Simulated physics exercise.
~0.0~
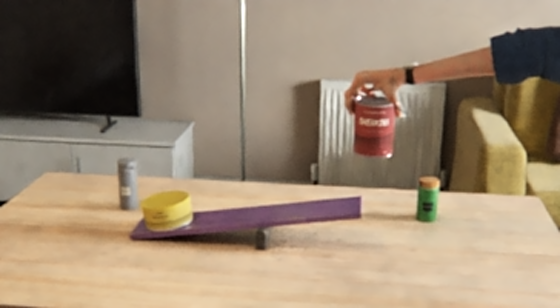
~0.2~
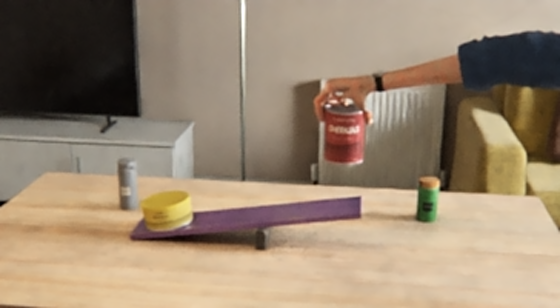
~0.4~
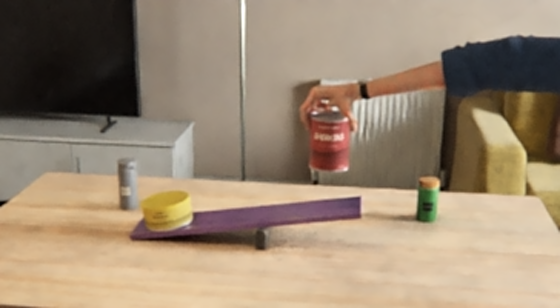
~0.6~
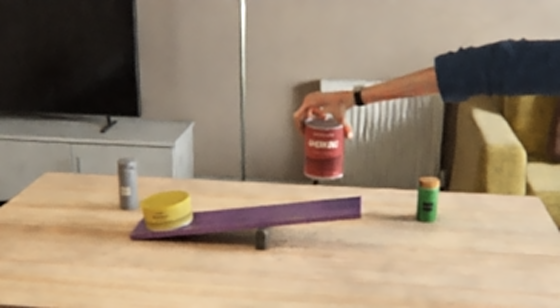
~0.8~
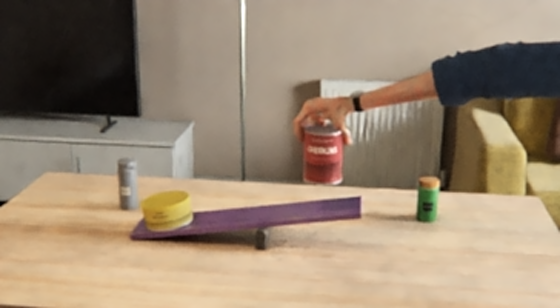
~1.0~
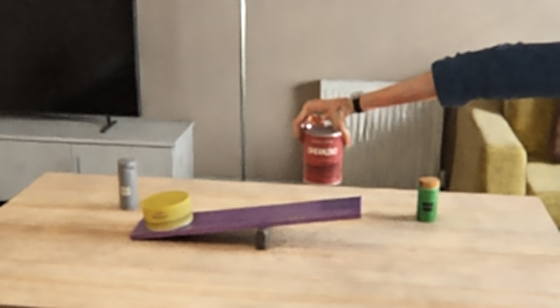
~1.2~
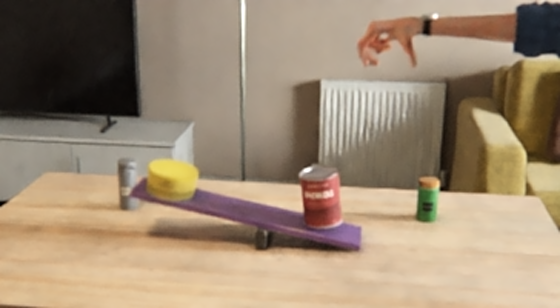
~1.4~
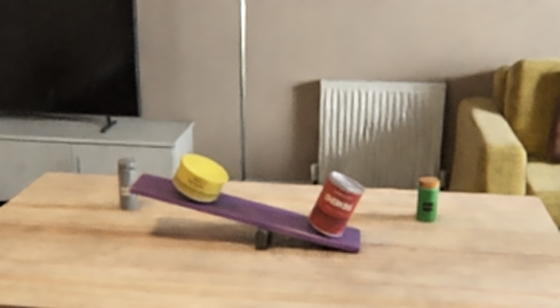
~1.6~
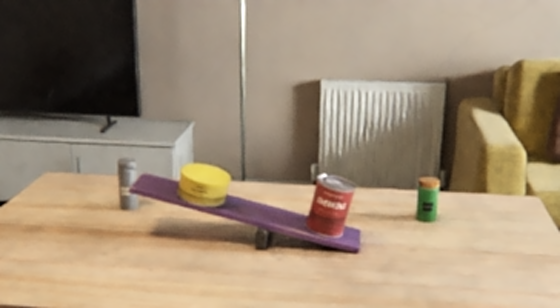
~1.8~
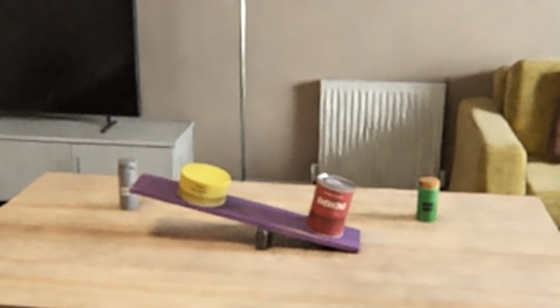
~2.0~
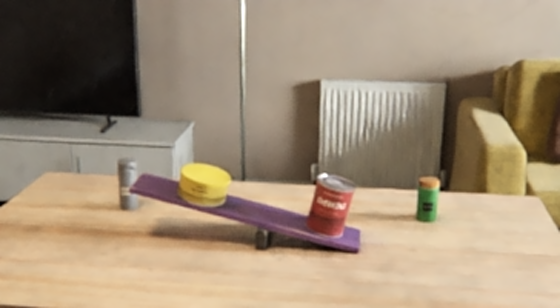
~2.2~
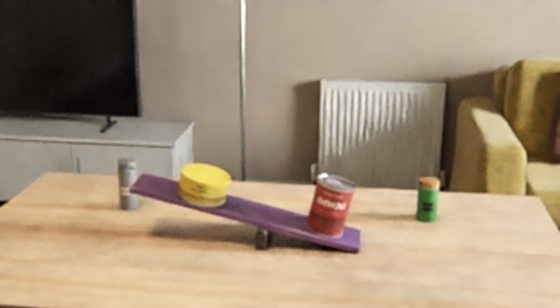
A hand lowers a red tin onto the plank's raised right end, tipping it down to stay.
